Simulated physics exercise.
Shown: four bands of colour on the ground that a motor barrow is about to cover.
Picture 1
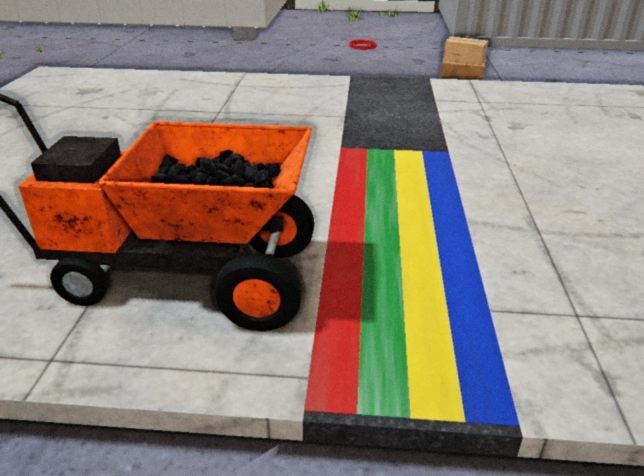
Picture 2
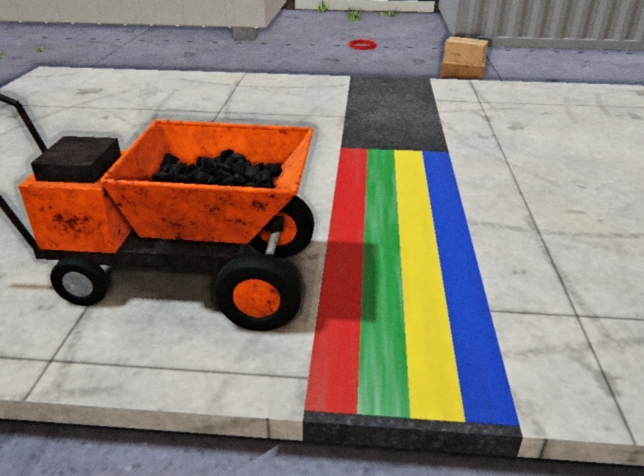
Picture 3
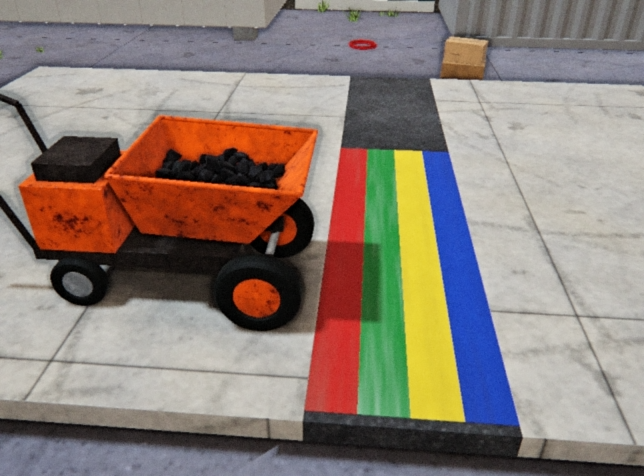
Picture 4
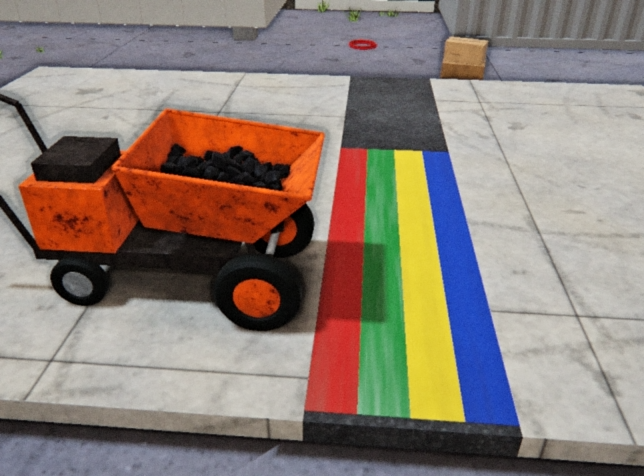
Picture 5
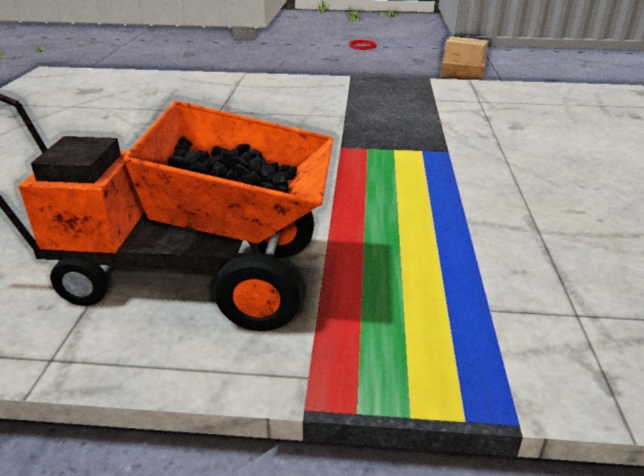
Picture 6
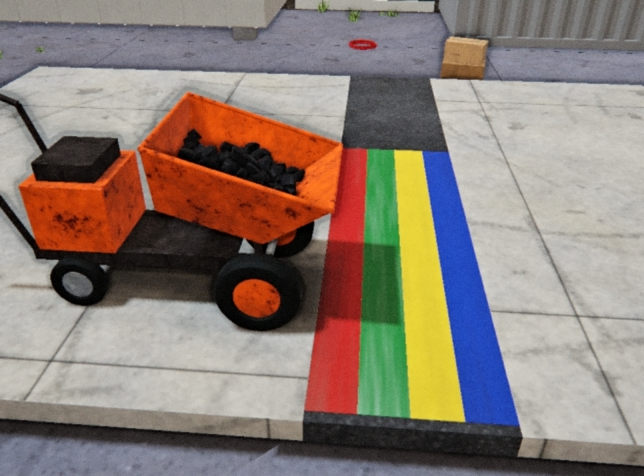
On a pale stone-tiled pavement, seen from slightly above and to one side, a dark strip crosses from front to back. An orange motor barrow with black wheels and a skip of black lumps stands at left, beside red, green, yellow and blue bands running left to right. The skip, level at first, gradually tilts forward to the right, its back rising, while the wheels and camera stay still.
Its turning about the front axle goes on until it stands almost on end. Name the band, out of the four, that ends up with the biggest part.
The yellow band.
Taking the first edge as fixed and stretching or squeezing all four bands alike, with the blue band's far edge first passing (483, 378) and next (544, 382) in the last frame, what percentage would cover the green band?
The first one comes out at 10 percent, while the second comes out at 40 percent.
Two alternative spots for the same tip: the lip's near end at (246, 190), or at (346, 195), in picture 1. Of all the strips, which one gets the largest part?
The green one for the first spot, that blue strip for the second.
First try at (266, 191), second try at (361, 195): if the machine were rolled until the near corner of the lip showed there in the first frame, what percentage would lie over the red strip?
About 0 % and 0 %.
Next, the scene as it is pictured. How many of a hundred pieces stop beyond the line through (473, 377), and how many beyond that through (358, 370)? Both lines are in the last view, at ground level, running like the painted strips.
In turn 10 and 80 in a hundred.
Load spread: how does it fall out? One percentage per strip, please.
So the red strip ends with 0 %, the green strip with 20 %, the yellow strip with 40 % and the blue strip with 20 %.
Just after the last frame, skip tipped steeply; every one in the skip.
A moment on, skip tipped right over; the larger part in the skip; about a tenth over the green strip; about a tenth over the yellow strip.
Further on, skip tipped right over; roughly a quarter in the skip; roughly a quarter over the green strip; roughly half over the yellow strip; roughly a quarter over the blue strip; just a few off the paint.
When it is over, skip tipped right over; roughly a quarter in the skip; not one over the red strip; roughly a quarter over the green strip; roughly a third over the yellow strip; roughly a quarter over the blue strip; just a few off the paint.
